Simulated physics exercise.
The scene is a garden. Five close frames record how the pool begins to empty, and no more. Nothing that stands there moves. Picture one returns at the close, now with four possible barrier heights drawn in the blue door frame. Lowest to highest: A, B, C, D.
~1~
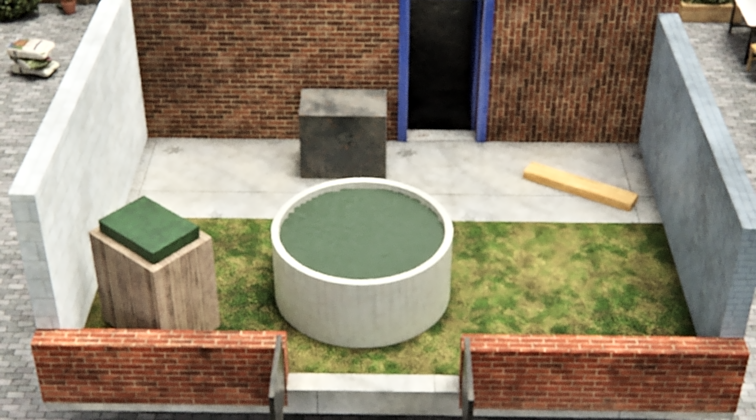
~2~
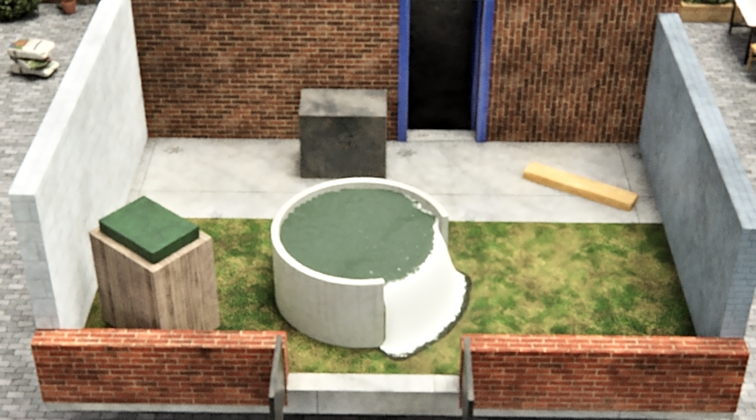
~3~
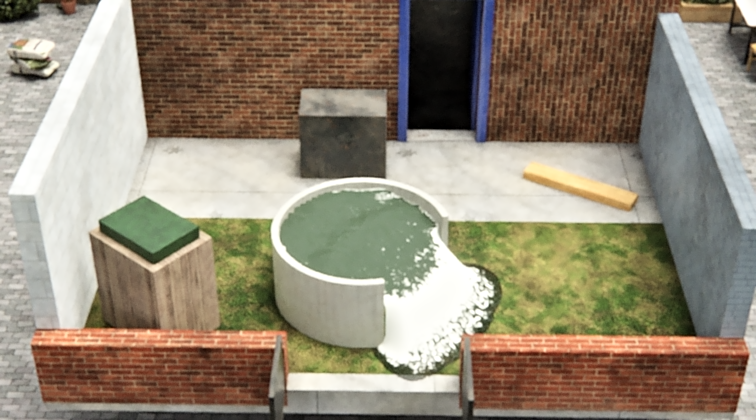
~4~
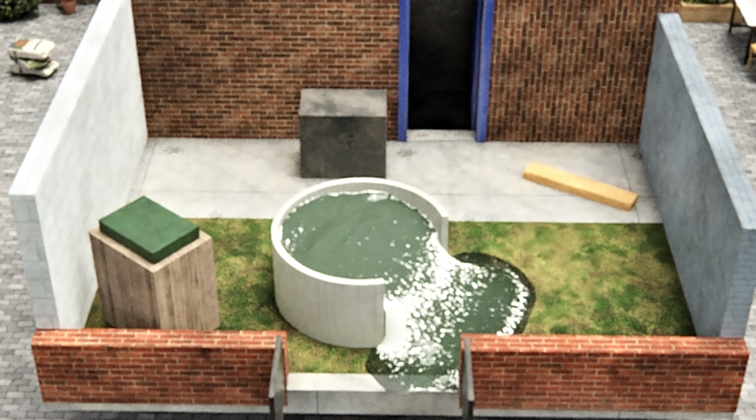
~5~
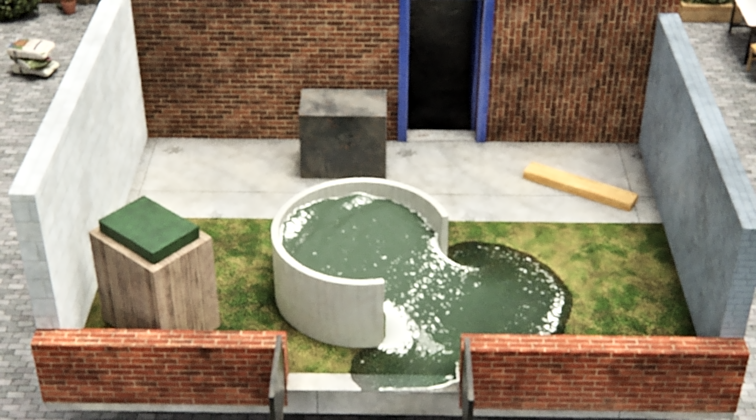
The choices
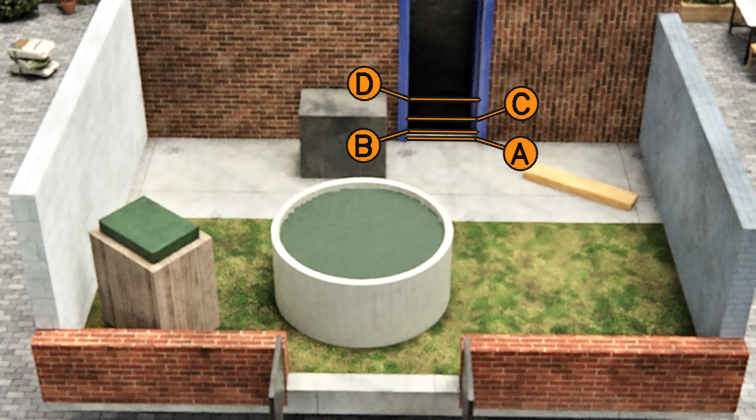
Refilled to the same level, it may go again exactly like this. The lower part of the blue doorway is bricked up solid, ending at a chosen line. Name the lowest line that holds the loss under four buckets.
Choose B.
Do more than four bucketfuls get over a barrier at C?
No.
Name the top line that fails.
It is A.
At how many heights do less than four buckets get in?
Three of them.
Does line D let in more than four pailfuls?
No, not at all.
On the marked copy, A at (442, 138); B at (442, 131); C at (442, 119); D at (443, 99); from the bottom up A, B, C, D.
For line A, about 11 bucketfuls get in.
For line B, a splash gets over, under a bucket.
For line C, nothing gets over.
For line D, nothing gets over.
